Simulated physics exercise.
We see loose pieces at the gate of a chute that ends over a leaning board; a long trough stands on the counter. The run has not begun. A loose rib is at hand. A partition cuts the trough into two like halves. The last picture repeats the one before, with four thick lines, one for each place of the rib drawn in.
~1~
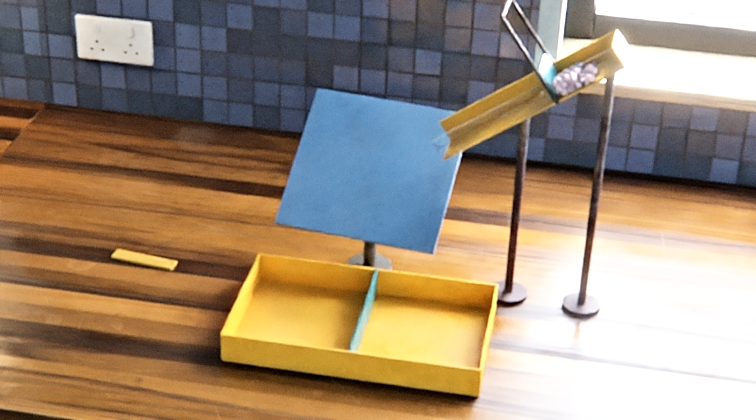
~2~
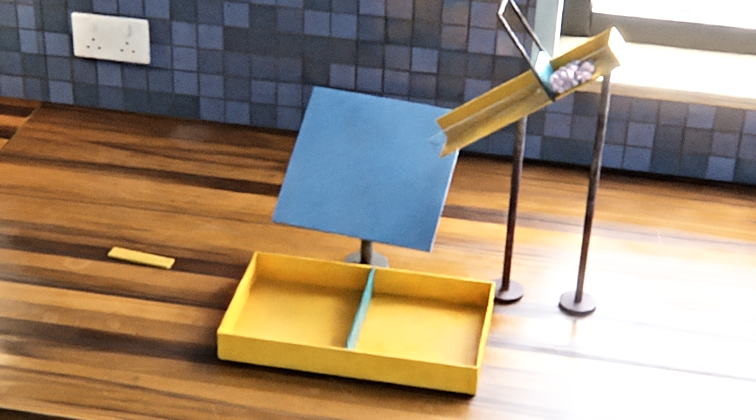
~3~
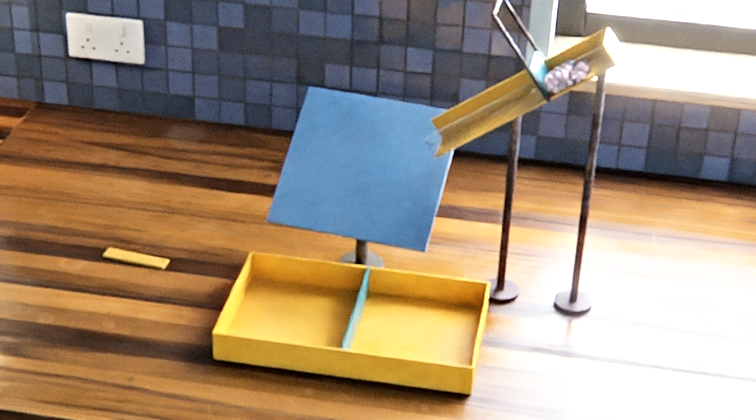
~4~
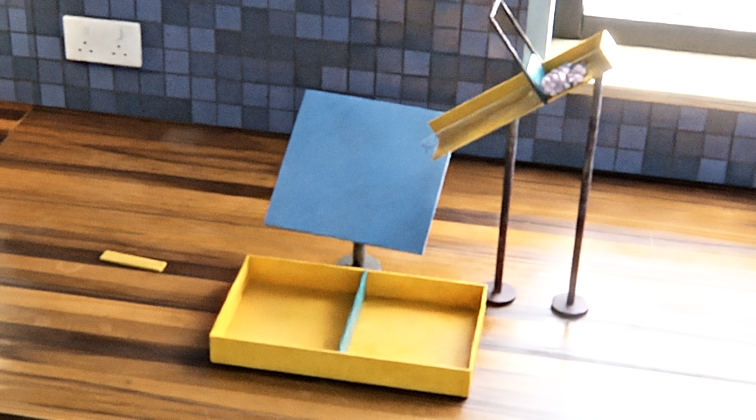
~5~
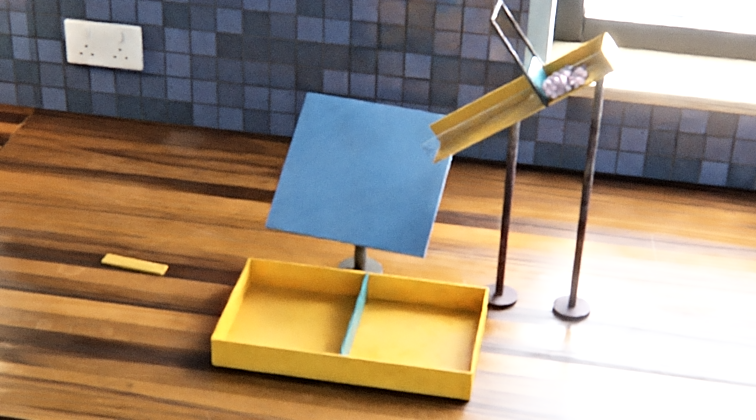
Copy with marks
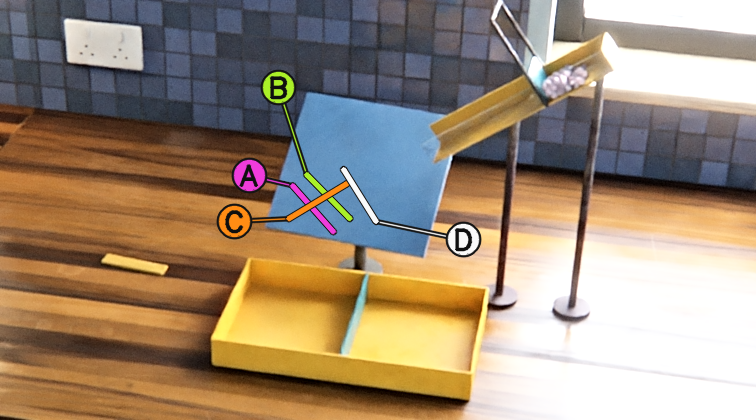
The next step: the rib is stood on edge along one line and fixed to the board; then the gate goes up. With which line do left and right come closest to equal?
Best: B.
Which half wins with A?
Left.
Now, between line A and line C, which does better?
The answer is A.
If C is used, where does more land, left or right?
Left.
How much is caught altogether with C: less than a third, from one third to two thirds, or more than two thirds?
From one third to two thirds.
On the marked copy, line A from (292, 185) to (333, 231); line B from (306, 174) to (349, 218); line C from (347, 183) to (288, 218); line D from (343, 169) to (376, 221).
With A, of what is caught, the larger part in the left half, roughly a quarter in the right.
With B, of what is caught, roughly half in the left half, roughly half in the right.
With C, of what is caught, every piece in the left half, not one piece in the right.
With D, of what is caught, about a tenth in the left half, almost all in the right.
